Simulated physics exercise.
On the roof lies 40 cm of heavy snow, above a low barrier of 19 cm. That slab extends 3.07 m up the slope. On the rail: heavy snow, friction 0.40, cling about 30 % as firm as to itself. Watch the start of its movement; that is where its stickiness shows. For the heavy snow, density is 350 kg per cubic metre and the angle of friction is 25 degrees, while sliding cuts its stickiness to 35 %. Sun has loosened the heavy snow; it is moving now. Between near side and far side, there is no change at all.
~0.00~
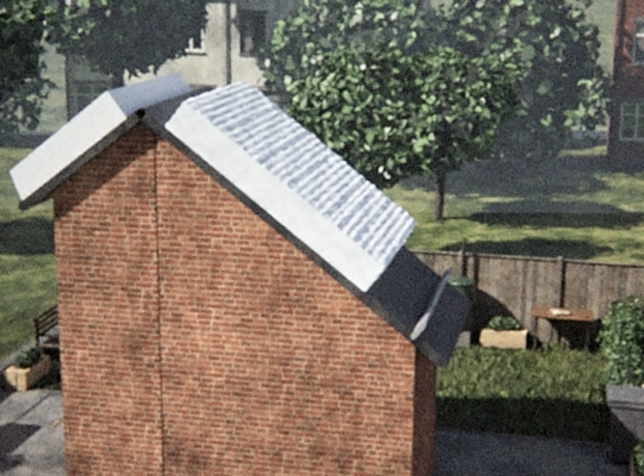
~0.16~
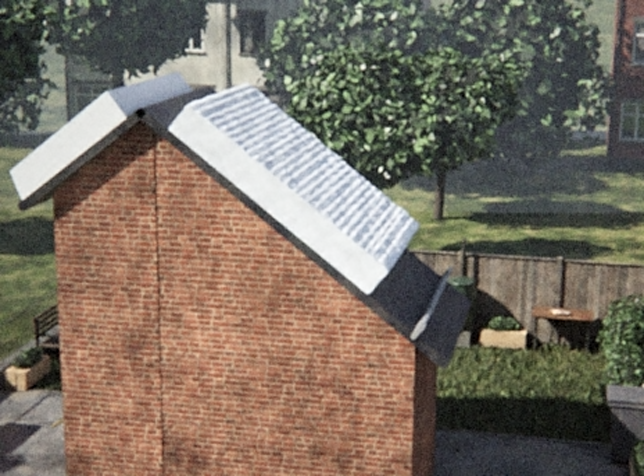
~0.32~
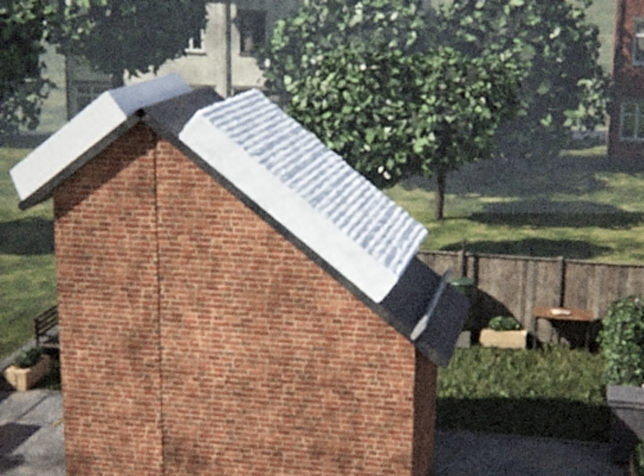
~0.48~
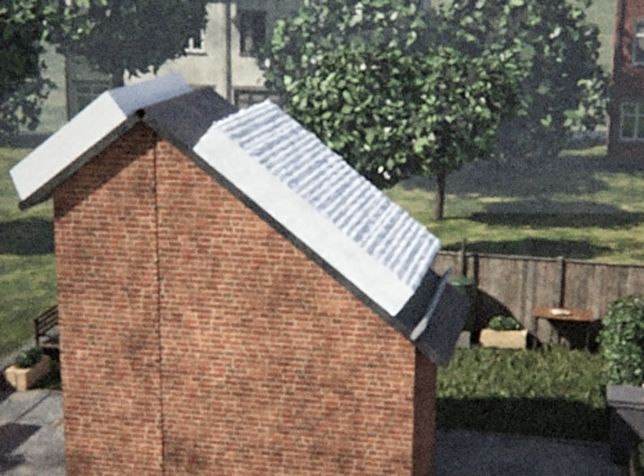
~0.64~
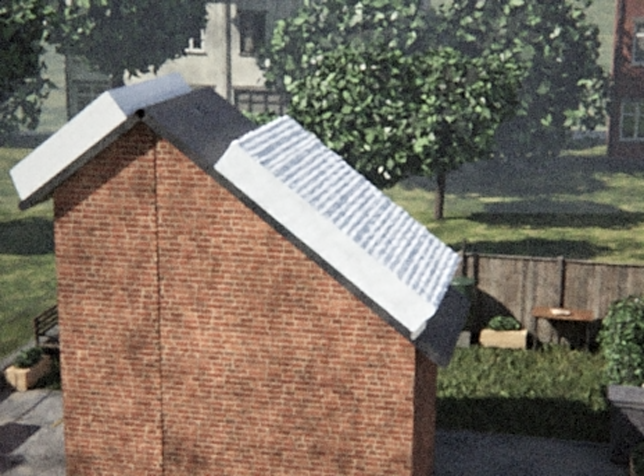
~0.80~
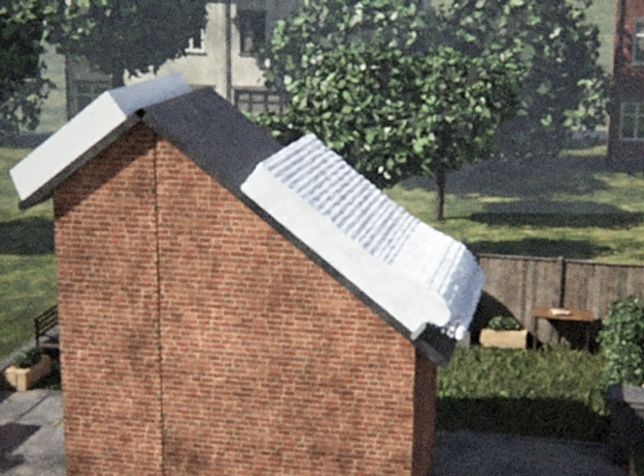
The clip opens on a brick building with a thick white slab of snow lying on its dark sloping roof, trees and a fence behind. The slab slides down to the right, baring more roof above it, then reaches the low rail, pushes partly past it and bends and cracks near its lower end.
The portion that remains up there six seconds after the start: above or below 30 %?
It finishes smaller than 30 %.
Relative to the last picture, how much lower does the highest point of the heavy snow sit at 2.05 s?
Measured change: Some 1.4 m.
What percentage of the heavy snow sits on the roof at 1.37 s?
55 %.
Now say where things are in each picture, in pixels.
In the first frame, front end of the heavy snow at (383, 270).
In the second frame, front end of the heavy snow at (386, 273), its middle shifted 5.5 cm.
In the third frame, front end of the heavy snow at (396, 281), its middle shifted 20 cm.
In the fourth frame, front end of the heavy snow at (412, 294), its middle shifted 44 cm.
In the fifth frame, front end of the heavy snow at (433, 312), its middle shifted 76 cm, 5 % of it past the rail, in one piece.
In the sixth frame, front end of the heavy snow at (463, 332), its middle shifted 1.12 m, 14 % of it past the rail, cracking.
By 1.37 s, 55 % of the snow is on the roof.
By 2.05 s, 25 % of the snow is on the roof.
By 2.72 s, 19 % of the snow is on the roof.
By 3.40 s, 17 % of the snow is on the roof.
By 6.00 s, at the end, 16 % of the snow is on the roof.
